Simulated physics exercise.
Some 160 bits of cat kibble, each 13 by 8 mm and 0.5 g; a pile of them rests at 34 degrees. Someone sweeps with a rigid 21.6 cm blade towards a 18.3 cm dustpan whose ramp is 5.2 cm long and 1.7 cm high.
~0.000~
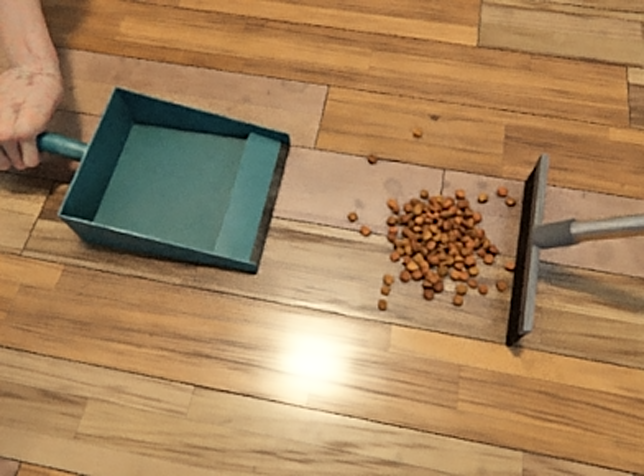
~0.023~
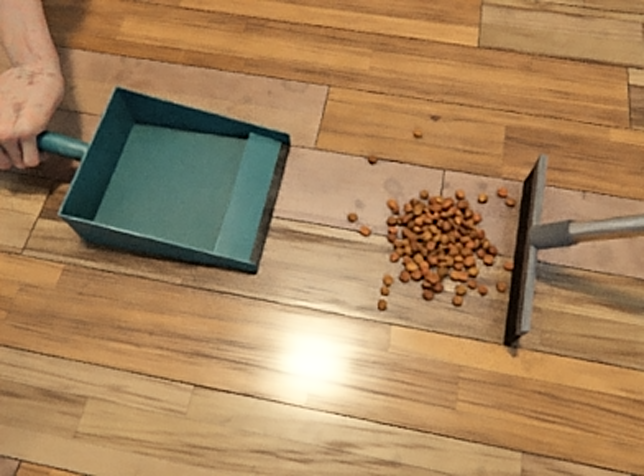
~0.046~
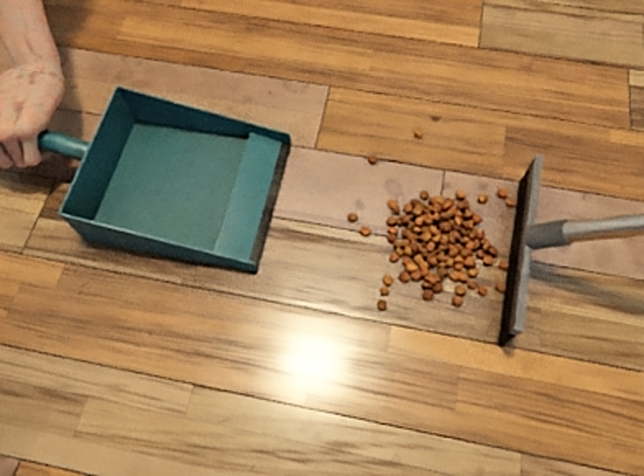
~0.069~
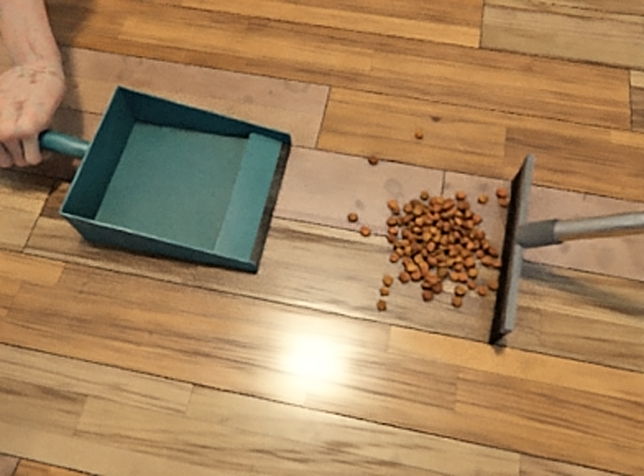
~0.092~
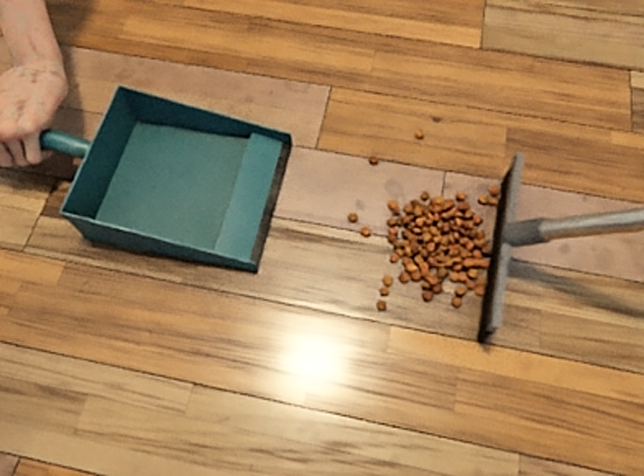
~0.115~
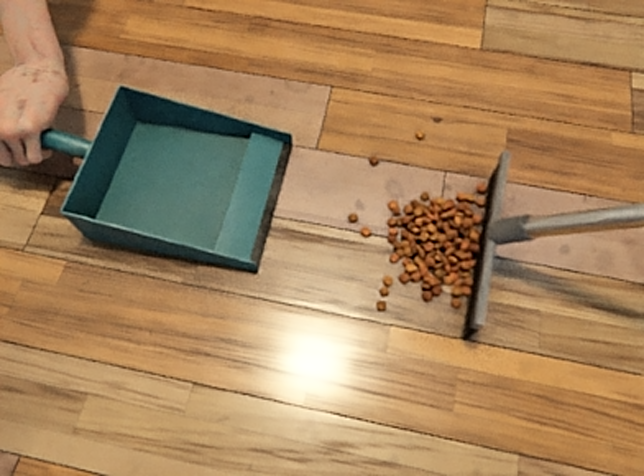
A hand holding a teal dustpan still on a wooden floor while a rigid blade slides left, pressing into brown kibble.
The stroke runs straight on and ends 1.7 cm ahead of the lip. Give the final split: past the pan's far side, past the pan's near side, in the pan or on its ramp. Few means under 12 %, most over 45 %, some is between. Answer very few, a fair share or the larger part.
Far side: Very few, near side: Very few, pan: The larger part.
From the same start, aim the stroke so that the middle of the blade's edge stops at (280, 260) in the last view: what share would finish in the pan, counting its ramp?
About 40 per cent.
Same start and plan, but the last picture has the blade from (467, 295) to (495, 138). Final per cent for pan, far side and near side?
Pan 30, far 35, near 5.
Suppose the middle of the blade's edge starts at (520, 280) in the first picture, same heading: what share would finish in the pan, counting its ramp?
Some 45 per cent.
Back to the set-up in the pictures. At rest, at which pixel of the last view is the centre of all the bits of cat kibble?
Around (268, 201).
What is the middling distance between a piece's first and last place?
About 24 cm.
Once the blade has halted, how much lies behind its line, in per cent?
Roughly 0 per cent.
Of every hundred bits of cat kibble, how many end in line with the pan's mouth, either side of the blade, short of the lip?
Roughly 30 per cent.
Then, at 0.29 s, middle of the blade 13 cm from the lip; 0 % over the lip, far side 0 %, near side 5 %.
After 0.40 s, middle of the blade 5 cm from the lip; 0 % over the lip, far side 5 %, near side 5 %.
After 0.64 s, middle of the blade 2 cm from the lip; 55 % over the lip, far side 10 %, near side 5 %.
At rest (1.2 s), far side 10 %, near side 5 %, pan 55 %, in front of the lip or behind the blade 30 %.
